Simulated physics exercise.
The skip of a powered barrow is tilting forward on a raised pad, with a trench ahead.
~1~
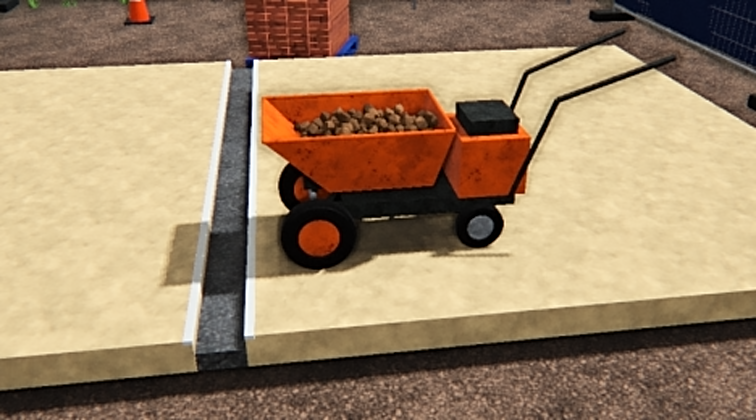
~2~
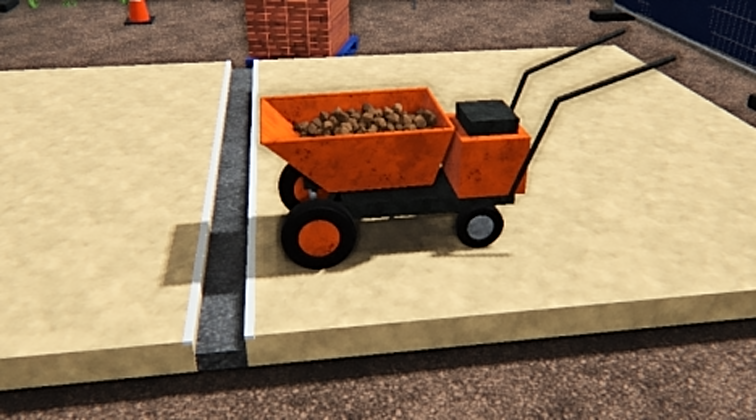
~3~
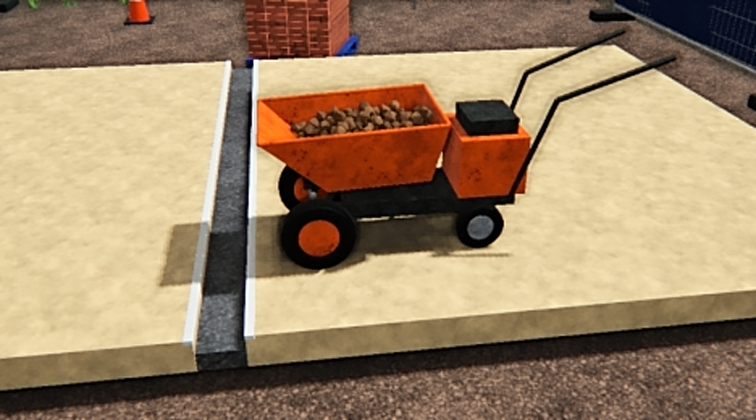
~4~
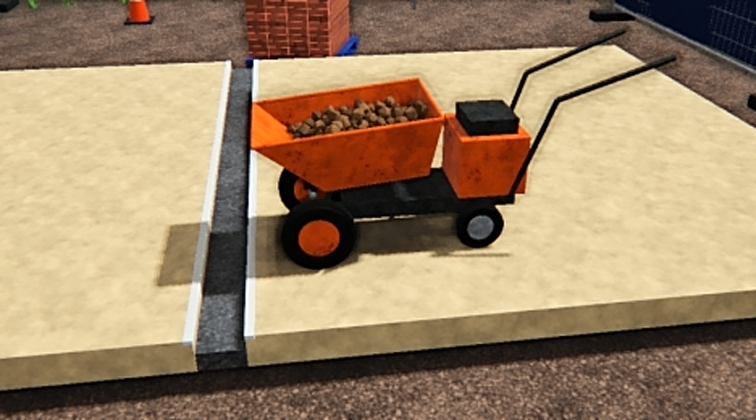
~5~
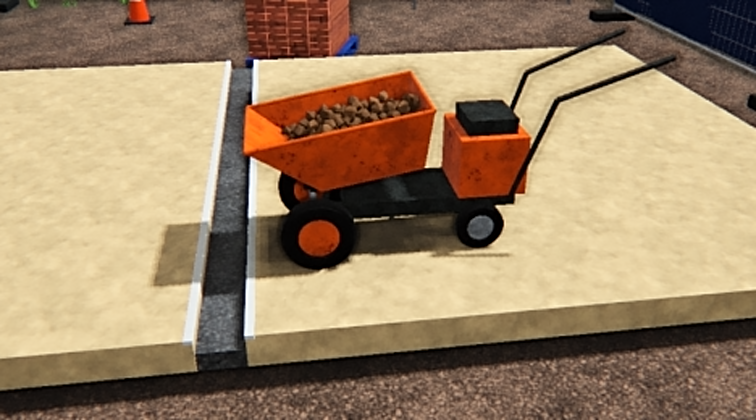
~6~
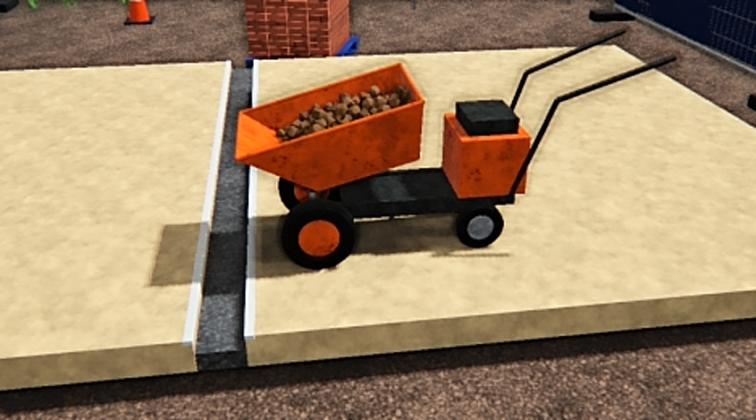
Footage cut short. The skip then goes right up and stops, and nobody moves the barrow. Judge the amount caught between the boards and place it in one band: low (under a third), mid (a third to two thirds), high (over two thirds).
Low.
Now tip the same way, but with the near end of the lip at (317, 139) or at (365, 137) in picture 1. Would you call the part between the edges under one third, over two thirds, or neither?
In the first case in the middle band, in the second case in the middle band.
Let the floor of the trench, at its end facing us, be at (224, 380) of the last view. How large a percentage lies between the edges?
I'd say roughly 0 in a hundred.
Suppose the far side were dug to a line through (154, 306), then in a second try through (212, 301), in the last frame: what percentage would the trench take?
Close to 40 per cent in the first, close to 0 per cent in the second.
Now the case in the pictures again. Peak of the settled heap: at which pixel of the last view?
Summit in the final view: Around (168, 239).
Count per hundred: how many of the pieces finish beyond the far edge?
I'd say around 75 per cent of the load.
Shortly afterwards, skip tipped steeply; the whole lot in the skip.
Next, skip tipped right over; near half in the skip; only a few in or heaped over the trench; near half beyond it; only a few falling.
Some moments later, skip tipped right over; near a quarter in the skip; only a few in or heaped over the trench; the bulk beyond it.
In the end, skip tipped right over; near a quarter in the skip; only a few in or heaped over the trench; the bulk beyond it.
